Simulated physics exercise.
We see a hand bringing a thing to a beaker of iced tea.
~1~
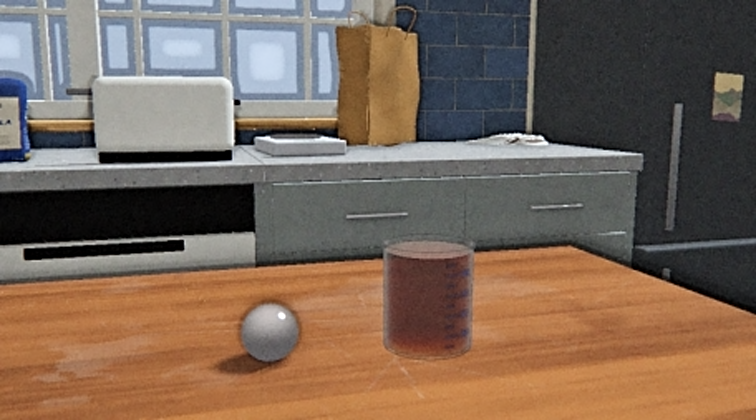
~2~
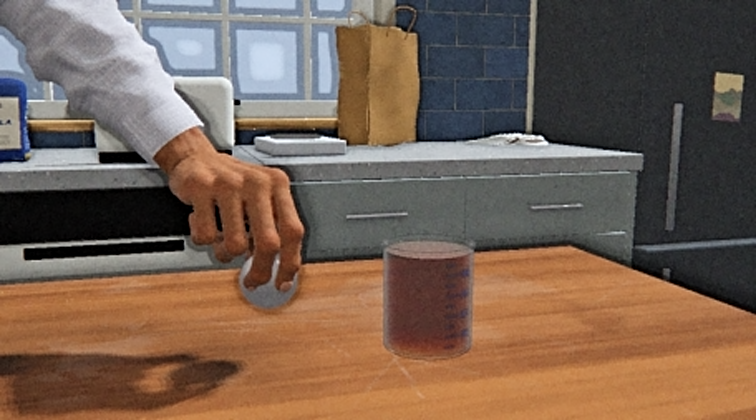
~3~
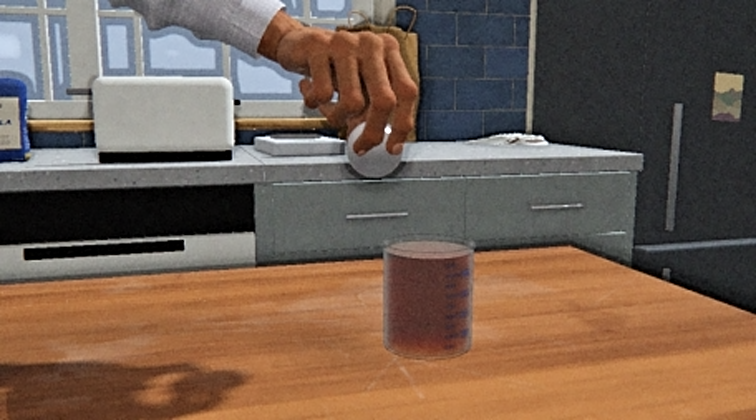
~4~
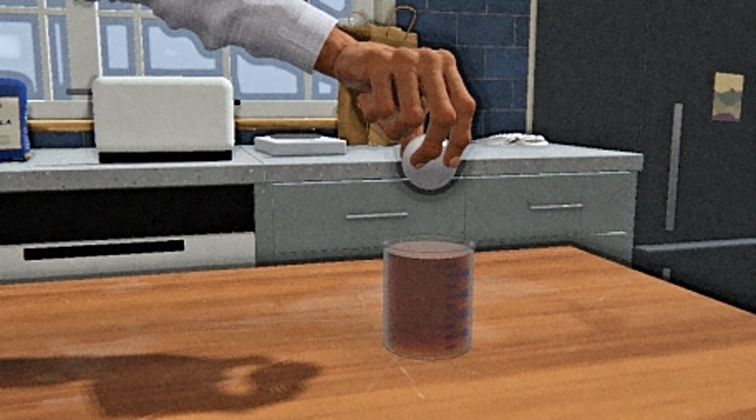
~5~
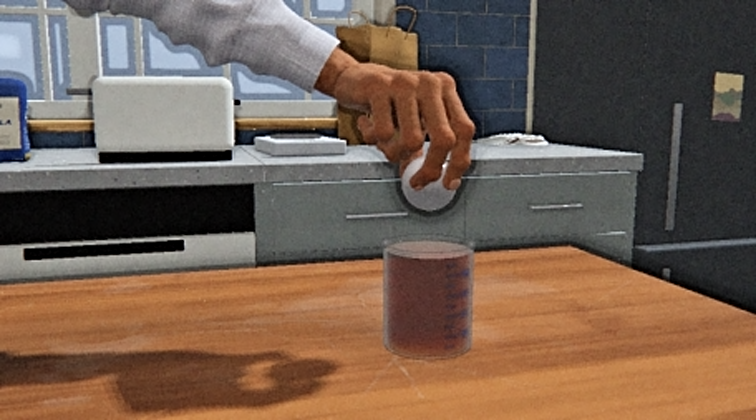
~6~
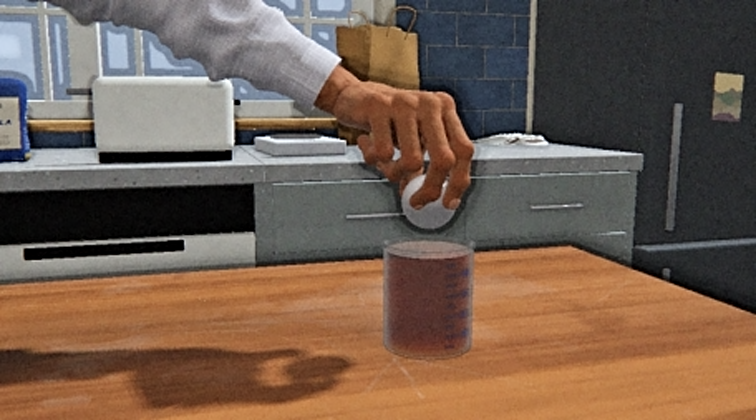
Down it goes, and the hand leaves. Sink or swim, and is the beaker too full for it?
The thing sinks; the beaker runs over.
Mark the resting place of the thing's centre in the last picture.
Near (428, 316).
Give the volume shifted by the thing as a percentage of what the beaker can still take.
Near 180 in a hundred.
Shortly, the steel ball enters the iced tea; the beaker is full to the brim.
Then, the steel ball goes on down; the beaker is full to the brim; the top is wet.
At the finish, the steel ball is at the bottom; the beaker is full to the brim; the top is wet.
